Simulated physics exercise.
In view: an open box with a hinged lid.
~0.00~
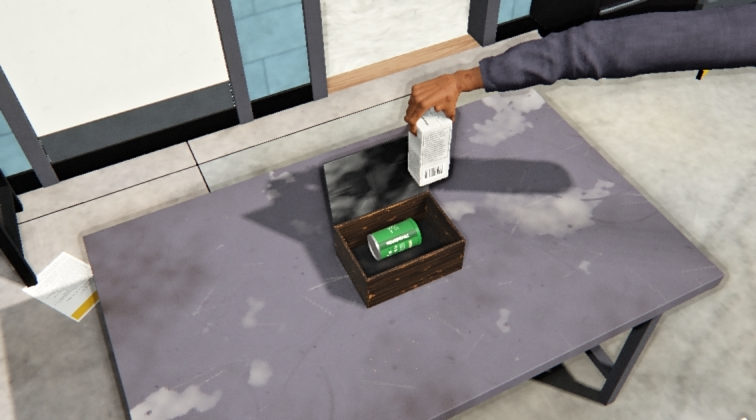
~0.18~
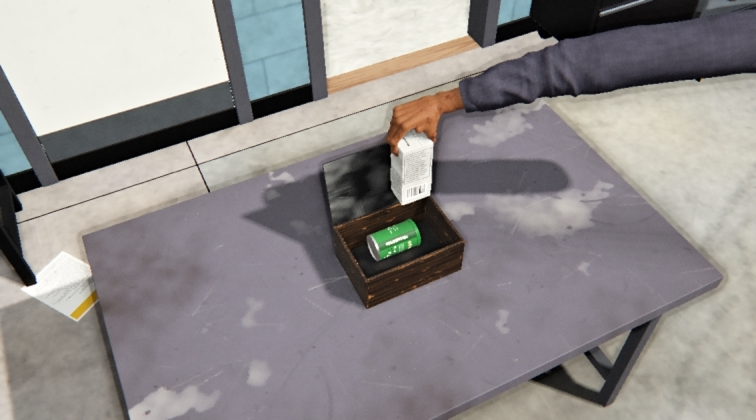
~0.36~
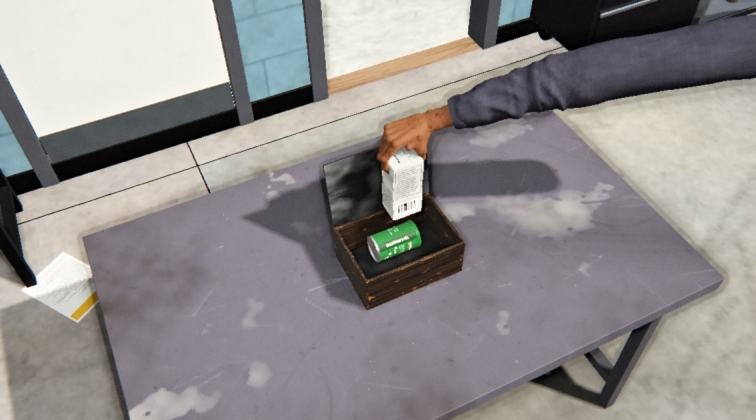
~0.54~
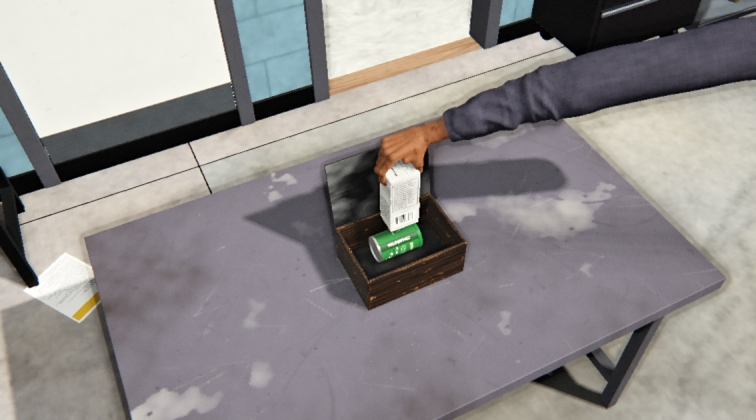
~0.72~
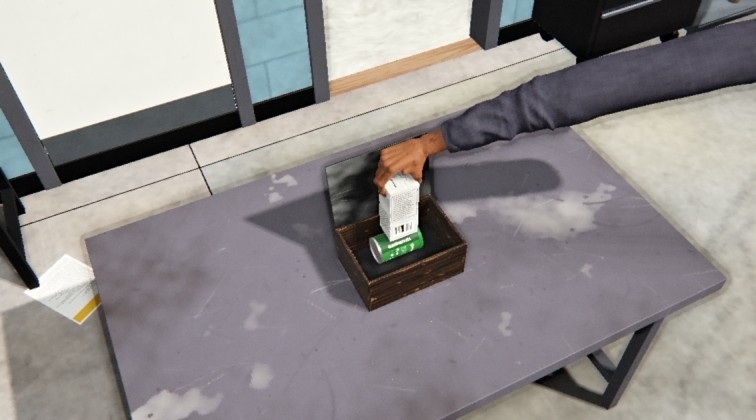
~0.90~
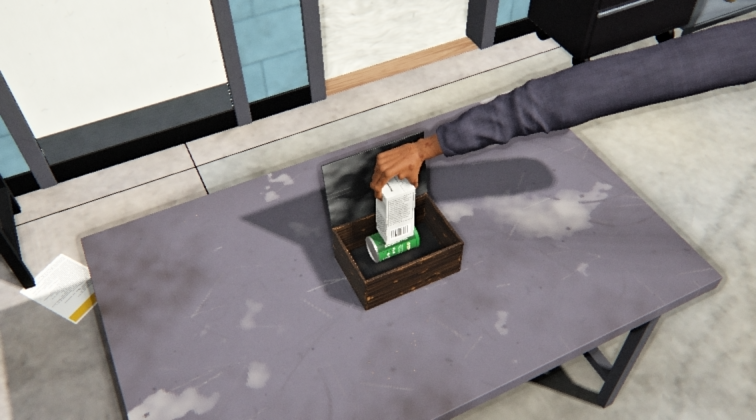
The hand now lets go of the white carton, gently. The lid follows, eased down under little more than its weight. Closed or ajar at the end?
In the end the lid stays ajar.
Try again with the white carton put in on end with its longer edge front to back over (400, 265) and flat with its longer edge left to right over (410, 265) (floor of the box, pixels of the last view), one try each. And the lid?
In the first case it is held up; in the second case it shuts flat.
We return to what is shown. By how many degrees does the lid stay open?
About 20°.
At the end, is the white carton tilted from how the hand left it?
It ends up tilted.
After 2.10 s, lid starting down; white carton turned 48° from how it was put near (411, 245).
After 2.90 s, lid 34° above the rim; white carton turned 46° from how it was put near (411, 246).
In the end (6.5 s), lid 22° above the rim; toppled in the box, white carton; green tin unmoved. At the end, from the last picture's camera, white carton near (411, 244).
